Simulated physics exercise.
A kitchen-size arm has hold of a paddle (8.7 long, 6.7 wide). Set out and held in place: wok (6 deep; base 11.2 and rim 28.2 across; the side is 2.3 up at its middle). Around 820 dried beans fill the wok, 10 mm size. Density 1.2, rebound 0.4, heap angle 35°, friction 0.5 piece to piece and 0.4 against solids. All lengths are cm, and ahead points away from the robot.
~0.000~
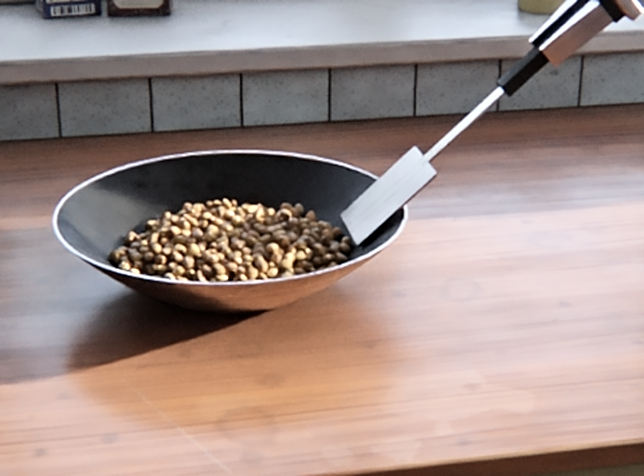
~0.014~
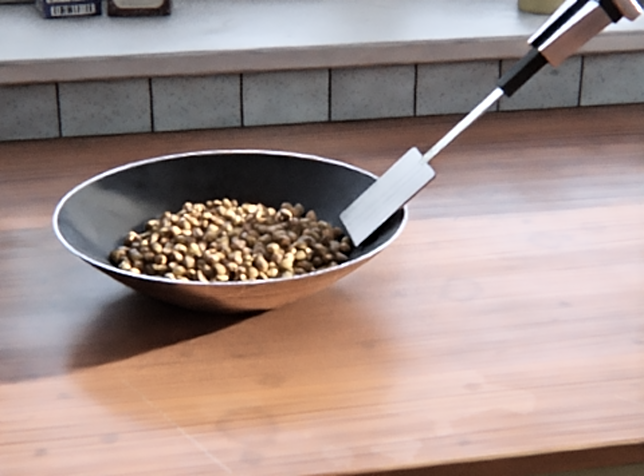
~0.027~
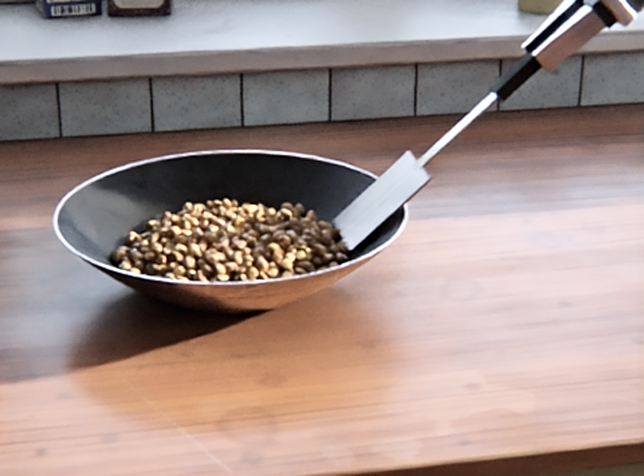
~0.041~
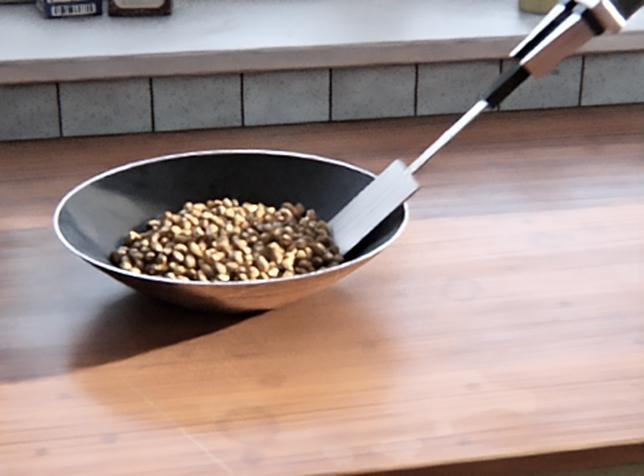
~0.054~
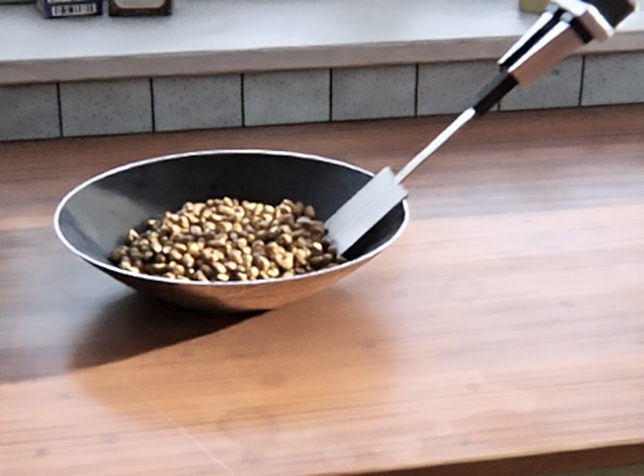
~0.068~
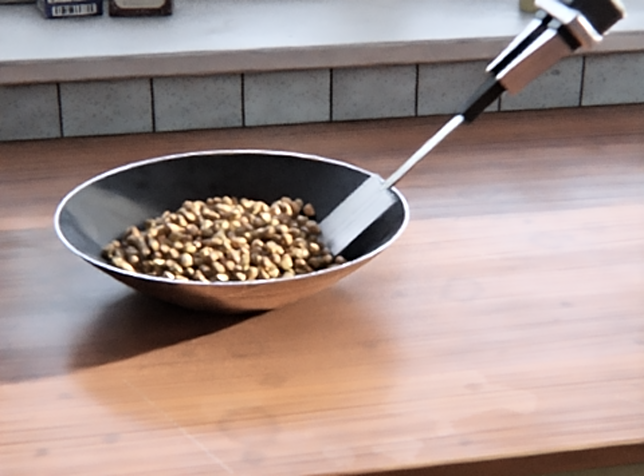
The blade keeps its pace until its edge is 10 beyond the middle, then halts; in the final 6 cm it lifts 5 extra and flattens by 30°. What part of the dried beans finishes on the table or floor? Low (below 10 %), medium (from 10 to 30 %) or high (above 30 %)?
A medium share, from 10 to 30 %, ends on the table or floor.
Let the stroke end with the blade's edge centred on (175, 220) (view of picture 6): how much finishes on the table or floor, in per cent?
Some 0 per cent.
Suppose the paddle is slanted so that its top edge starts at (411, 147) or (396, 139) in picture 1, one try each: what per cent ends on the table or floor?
About 25 and 30 per cent.
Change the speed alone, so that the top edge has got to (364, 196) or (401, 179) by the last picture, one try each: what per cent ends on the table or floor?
Some 30 and 15 per cent.
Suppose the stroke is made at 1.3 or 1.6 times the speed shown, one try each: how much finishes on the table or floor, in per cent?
Some 30 and 35 per cent.
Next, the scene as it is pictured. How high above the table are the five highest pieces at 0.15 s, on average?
Some 5 cm.
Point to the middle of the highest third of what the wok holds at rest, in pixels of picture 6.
At about (133, 240).
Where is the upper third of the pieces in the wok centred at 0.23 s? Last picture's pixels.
At about (123, 223).
After 0.15 s, sloping 42°, highest piece 5 above the table; 825 in the wok.
After 0.23 s, sloping 34°, highest piece 7 above the table; 823 in the wok, 2 on the blade or in flight.
After 0.47 s, sloping 12°, highest piece 12 above the table; 644 in the wok, 96 on the table or floor, 85 on the blade or in flight.
After 1.52 s, sloping 12°, highest piece 7 above the table; 642 in the wok, 183 on the table or floor.
At rest, 642 in the wok, 183 on the table or floor. That is 22 % on the table or floor.
